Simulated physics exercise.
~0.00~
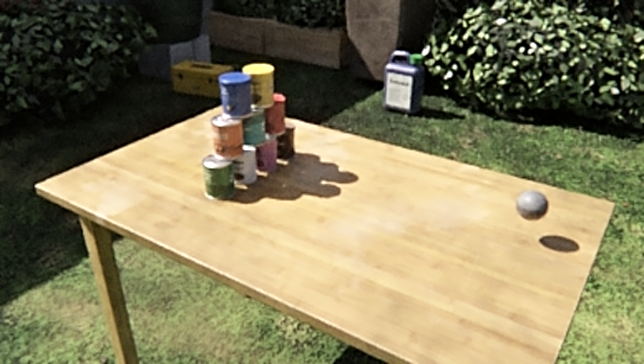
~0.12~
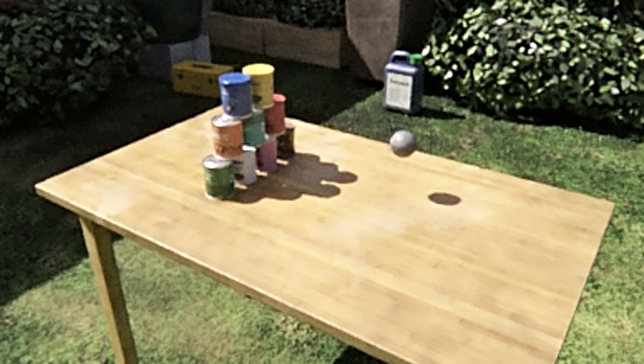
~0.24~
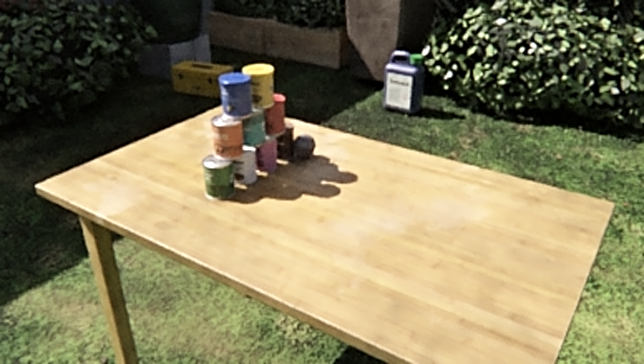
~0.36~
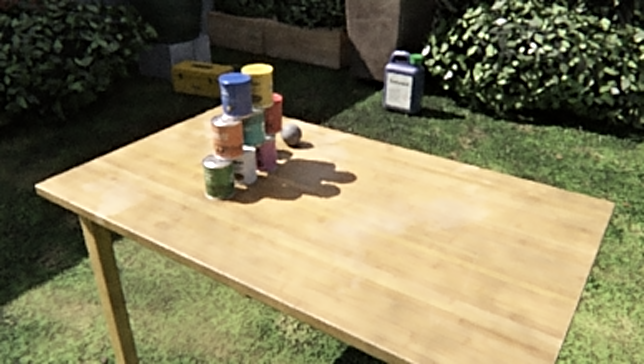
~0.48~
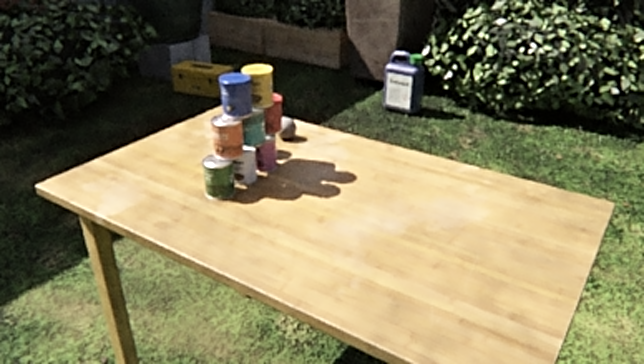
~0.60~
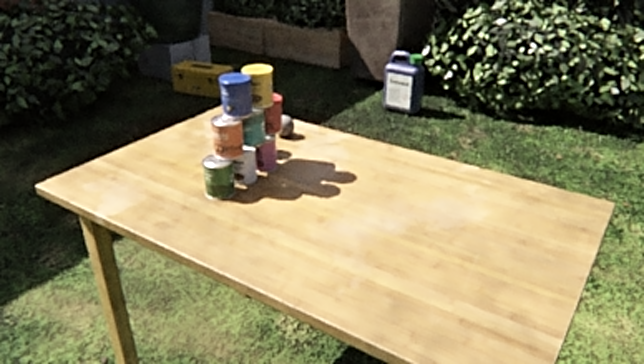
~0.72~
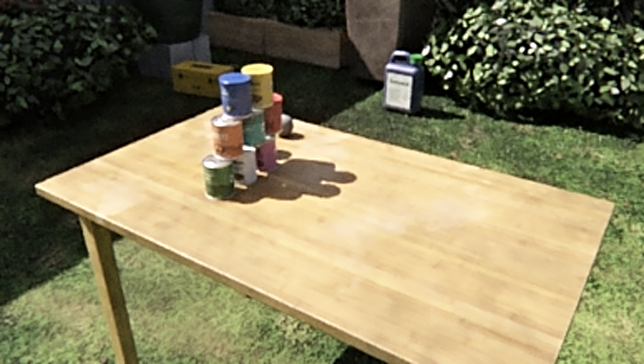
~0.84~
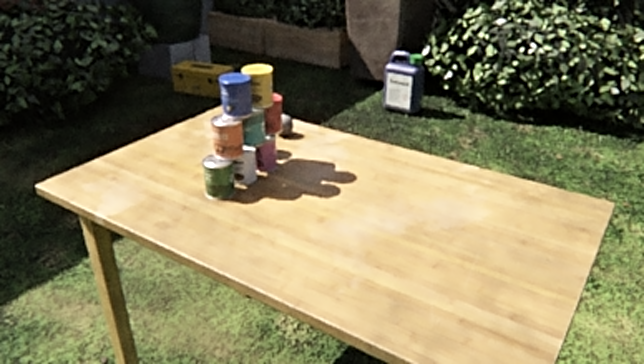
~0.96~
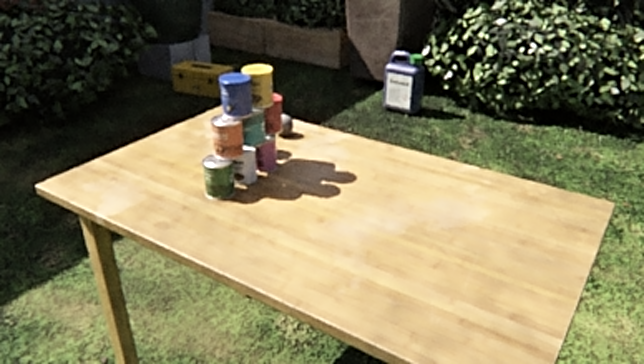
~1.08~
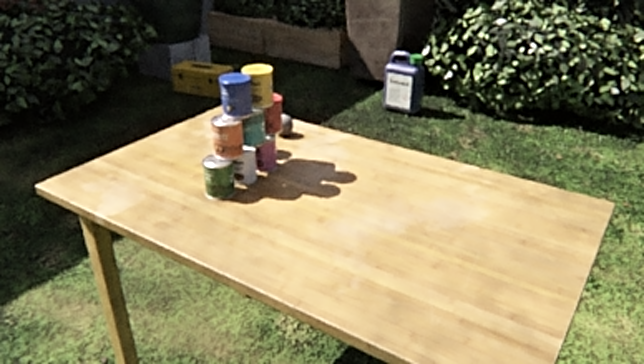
In the video, a grey ball flies leftward over a wooden table in a garden toward a stack of colourful tins, reaches the brown tin at the right of its base, and settles partly hidden behind the stack, which stays standing as the brown tin leaves its spot.
